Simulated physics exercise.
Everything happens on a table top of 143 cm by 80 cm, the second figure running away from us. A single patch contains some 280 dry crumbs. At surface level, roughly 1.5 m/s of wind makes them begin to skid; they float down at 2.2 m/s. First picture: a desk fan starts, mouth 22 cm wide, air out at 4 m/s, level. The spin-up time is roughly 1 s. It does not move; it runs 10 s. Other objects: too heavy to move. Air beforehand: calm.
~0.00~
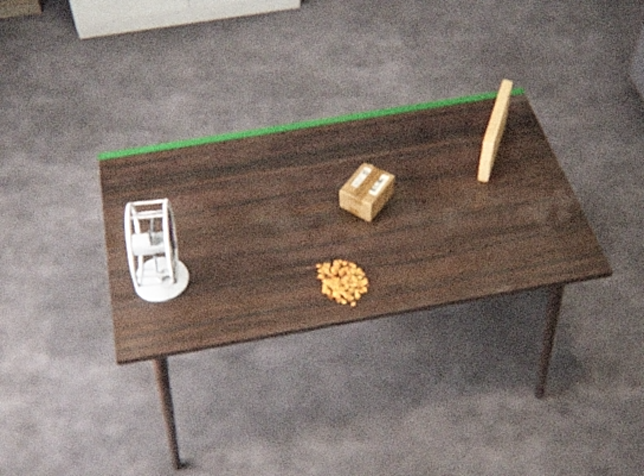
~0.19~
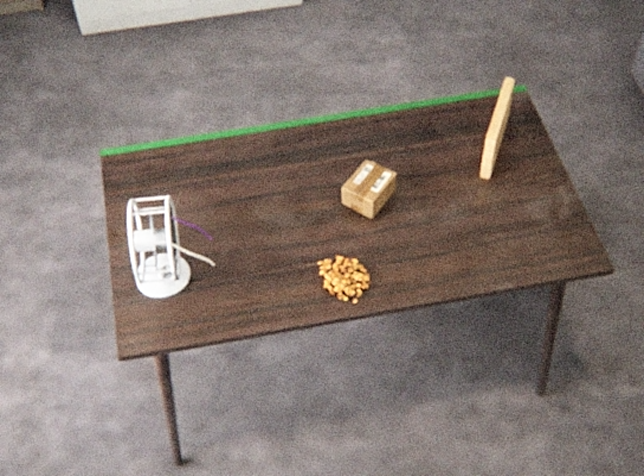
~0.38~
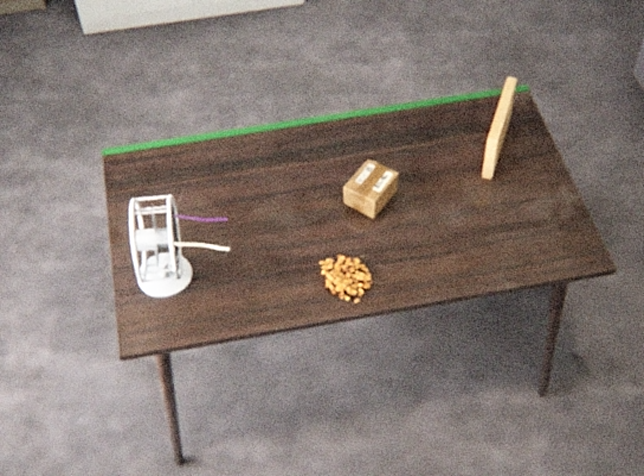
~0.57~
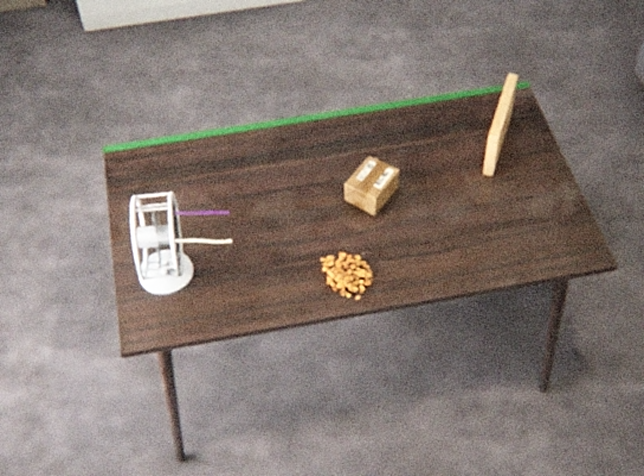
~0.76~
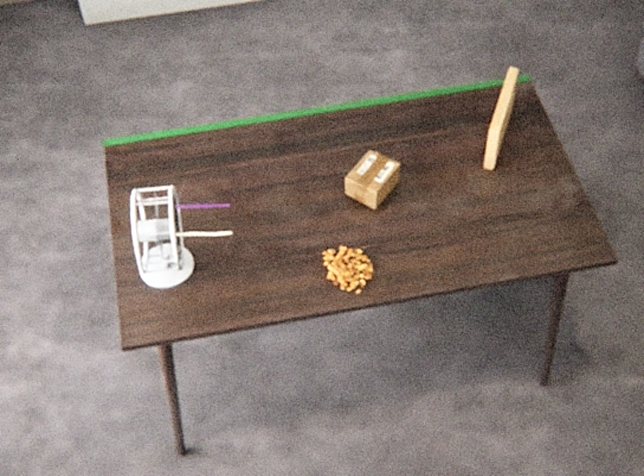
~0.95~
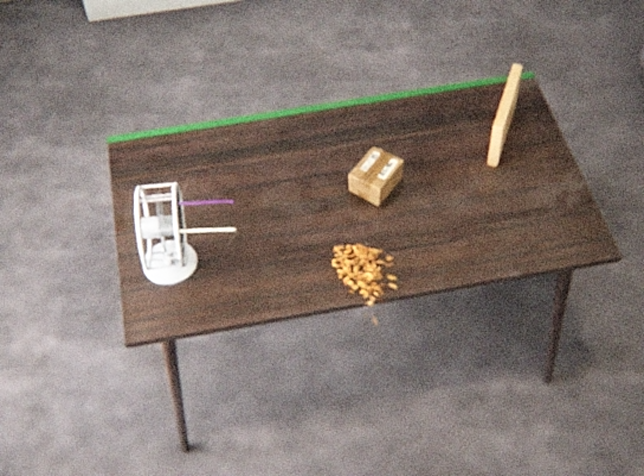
Two ribbons, one purple and one cream, lifted and streamed rightward from a small white fan on a dark table, and then the pile of orange crumbs began spreading to the right, beside a still box and board.
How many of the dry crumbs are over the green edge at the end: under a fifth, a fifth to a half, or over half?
Of the dry crumbs, under a fifth end over the green edge.
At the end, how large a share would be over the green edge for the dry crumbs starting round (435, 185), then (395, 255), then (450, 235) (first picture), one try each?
Try by try: About 0 per cent, 0 per cent and 0 per cent.
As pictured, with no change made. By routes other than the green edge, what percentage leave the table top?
It comes out at some 100 %.
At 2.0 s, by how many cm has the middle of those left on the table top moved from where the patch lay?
About 45 cm.
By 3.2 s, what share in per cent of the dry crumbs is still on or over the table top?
Near 4 %.
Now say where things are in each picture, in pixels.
In the first picture, the middle of the dry crumbs is near (343, 281), none has stirred yet and the mouth of the desk fan is at (153, 243).
In the second picture, the middle of the dry crumbs is near (345, 277), none has stirred yet and the green edge is centred on (318, 117).
In the third picture, the middle of the dry crumbs is near (346, 276), none has stirred yet, the top of a box is at (371, 180) and the top of a board is at (503, 107).
In the fourth picture, the middle of the dry crumbs is near (347, 273) and none has stirred yet.
In the fifth picture, the middle of the dry crumbs is near (348, 267) and none has stirred yet.
In the sixth picture, the middle of the dry crumbs is near (359, 266), the farthest in sight from the desk fan is at (394, 278) and about 50 % have left their places.
After 2.0 s the count stands so, 0 % are over the green edge; the middle of those still in play is near (520, 266).
After 3.2 s the count stands so, 0 % are over the green edge.
After 5.5 s the count stands so, 0 % are over the green edge.
After 10.0 s, at the end, 0 % are over the green edge.
